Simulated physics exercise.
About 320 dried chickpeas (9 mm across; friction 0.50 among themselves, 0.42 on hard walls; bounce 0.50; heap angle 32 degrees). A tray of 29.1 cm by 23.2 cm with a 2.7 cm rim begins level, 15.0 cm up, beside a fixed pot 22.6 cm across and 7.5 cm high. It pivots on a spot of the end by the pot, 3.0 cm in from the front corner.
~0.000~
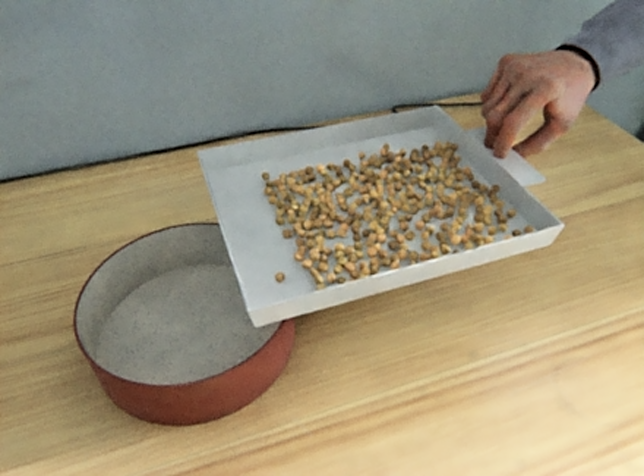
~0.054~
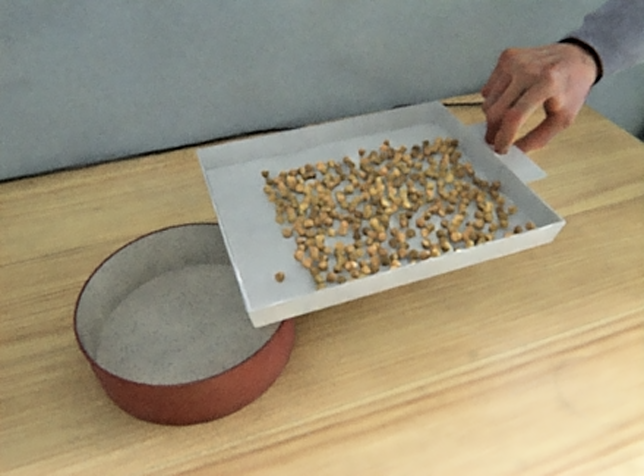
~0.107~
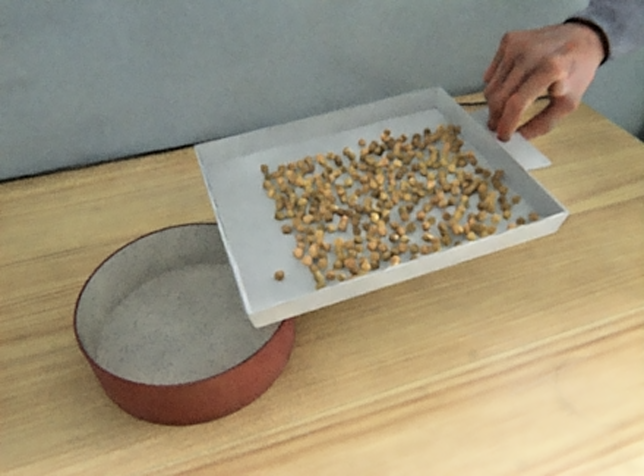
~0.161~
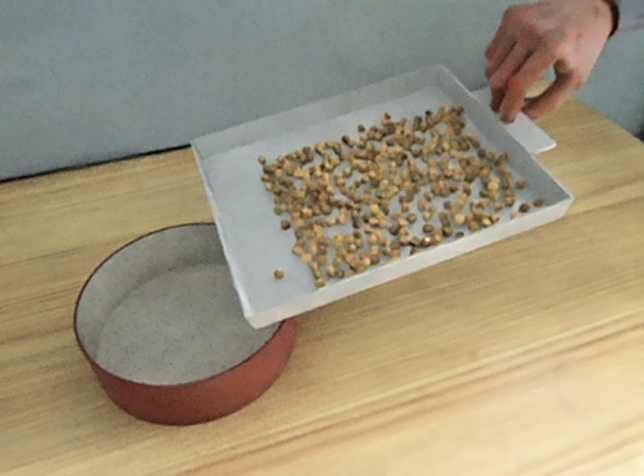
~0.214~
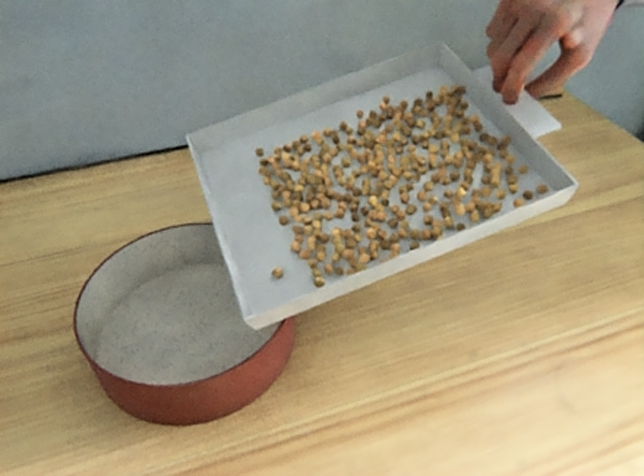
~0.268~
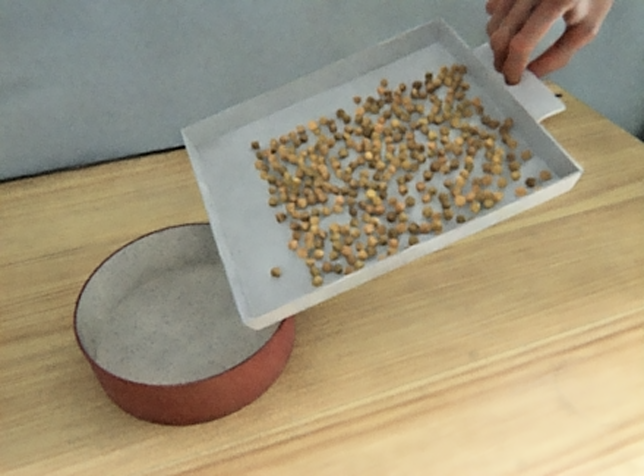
A shallow white tray scattered with tan and brown dried chickpeas sits over a pale wooden tabletop against a blue-grey wall, seen from above at an angle. Its left end overhangs a round reddish-brown pot with a grey speckled inside, while a hand in a grey sleeve holds a tab at the right. The hand raises that end, tilting the tray leftward with gathering speed, and the chickpeas ride up with it, keeping their places, as the view stays still.
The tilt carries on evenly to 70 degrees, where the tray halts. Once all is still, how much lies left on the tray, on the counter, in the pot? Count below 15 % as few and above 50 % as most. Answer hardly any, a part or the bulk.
Tray the bulk, counter a part, pot hardly any.
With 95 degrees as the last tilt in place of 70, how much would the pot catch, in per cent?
It would be near 5 per cent.
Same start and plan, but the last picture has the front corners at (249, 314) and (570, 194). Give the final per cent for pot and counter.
Pot 0, counter 0.
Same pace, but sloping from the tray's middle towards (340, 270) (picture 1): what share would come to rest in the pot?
About 0 per cent.
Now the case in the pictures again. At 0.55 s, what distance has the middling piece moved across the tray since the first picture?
Some 7 cm.
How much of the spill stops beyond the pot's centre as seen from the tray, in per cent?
Some 80 per cent.
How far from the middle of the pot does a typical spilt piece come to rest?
Roughly 20 cm.
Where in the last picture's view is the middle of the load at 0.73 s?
Around (276, 228).
Then, at 0.55 s, tilt 45 degrees; the tray holds 100 %, the pot 0 %.
After 0.73 s, tilt 61 degrees; the tray holds 100 %, the pot 0 %.
Then, at 1.04 s, tilt 70 degrees; the tray holds 85 %, the pot 0 %.
In the end, at 2.2 s, tray 70 %, counter 25 %, pot 0 %.
